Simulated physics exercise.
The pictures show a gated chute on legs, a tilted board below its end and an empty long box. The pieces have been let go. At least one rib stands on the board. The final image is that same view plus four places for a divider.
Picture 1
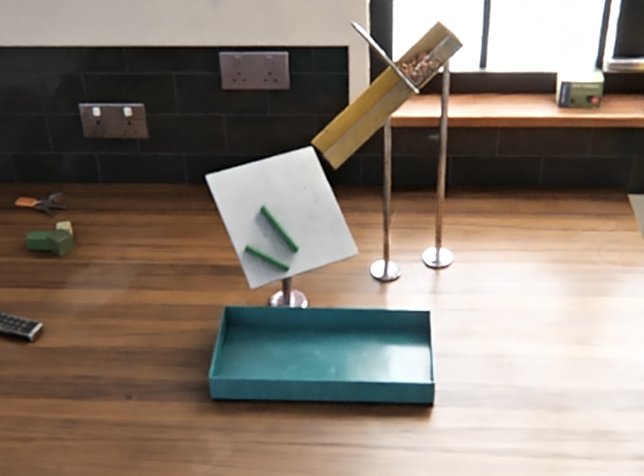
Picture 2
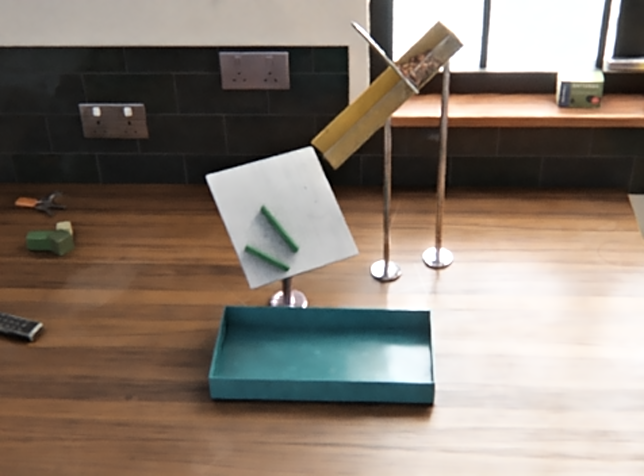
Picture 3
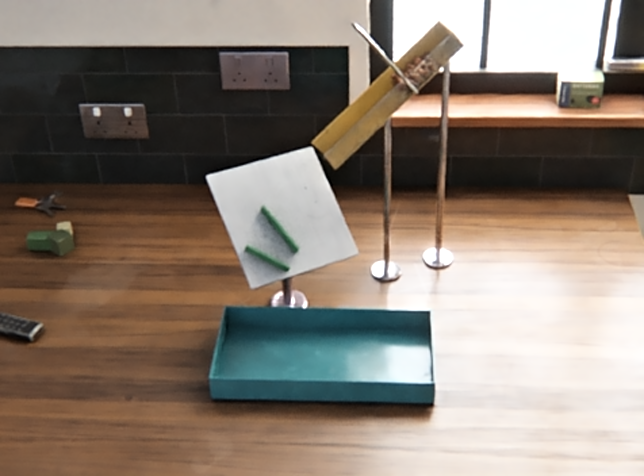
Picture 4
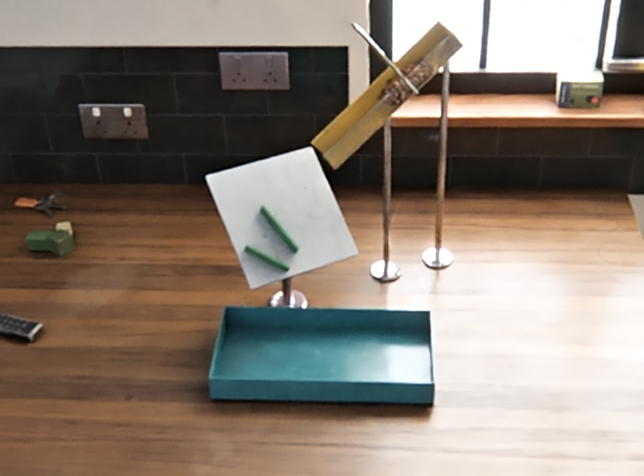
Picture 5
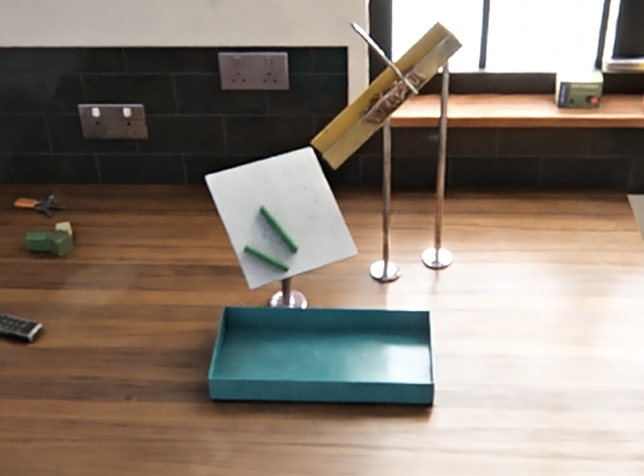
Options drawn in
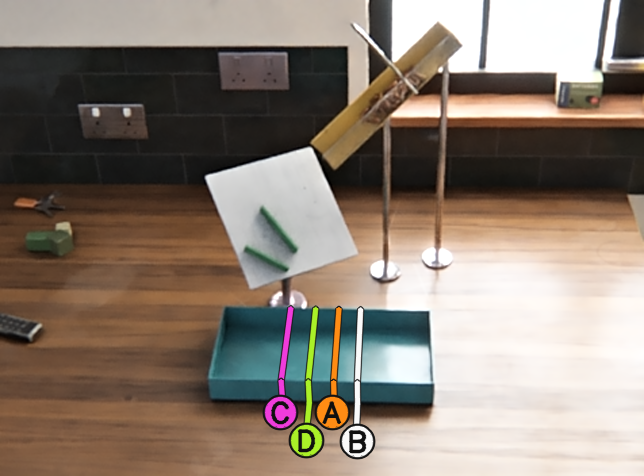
A clump of small brown pieces slid partway down a sloping yellowish chute on thin metal legs, while the tilted white board with two green ribs and the empty teal box below stayed still.
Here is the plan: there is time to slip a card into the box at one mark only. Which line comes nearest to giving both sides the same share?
A.
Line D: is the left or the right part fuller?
Right.
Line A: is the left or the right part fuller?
More lands on the right.
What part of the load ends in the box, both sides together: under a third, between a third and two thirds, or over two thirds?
Over two thirds.
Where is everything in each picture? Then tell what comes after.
The first frame shows load behind the gate (420, 66), cereal balls; lip of the chute (329, 161), sloping fairly steeply.
The second frame shows middle of the board (283, 215), tilted fairly steeply; middle of its low edge (307, 271); of its high edge (260, 161).
The third frame shows front corners of the box (210, 378) and (435, 382), empty; front of the load (394, 83).
The fourth frame shows middle of the load (402, 82); its front (380, 98), roughly a quarter of the way to the lip; rib from (246, 245) to (290, 268); rib from (263, 205) to (299, 249).
The fifth frame shows middle of the load (396, 95); its front (362, 119), roughly half of the way to the lip.
On the marked copy, line A crosses the front rim at (333, 381); line B crosses the front rim at (357, 381); line C crosses the front rim at (281, 380); line D crosses the front rim at (308, 380).
For line A, of what is caught, roughly a third on the left of the divider, roughly two thirds on the right.
For line B, of what is caught, the larger part on the left of the divider, roughly a quarter on the right.
For line C, of what is caught, just a few on the left of the divider, almost all on the right.
For line D, of what is caught, about a tenth on the left of the divider, almost all on the right.
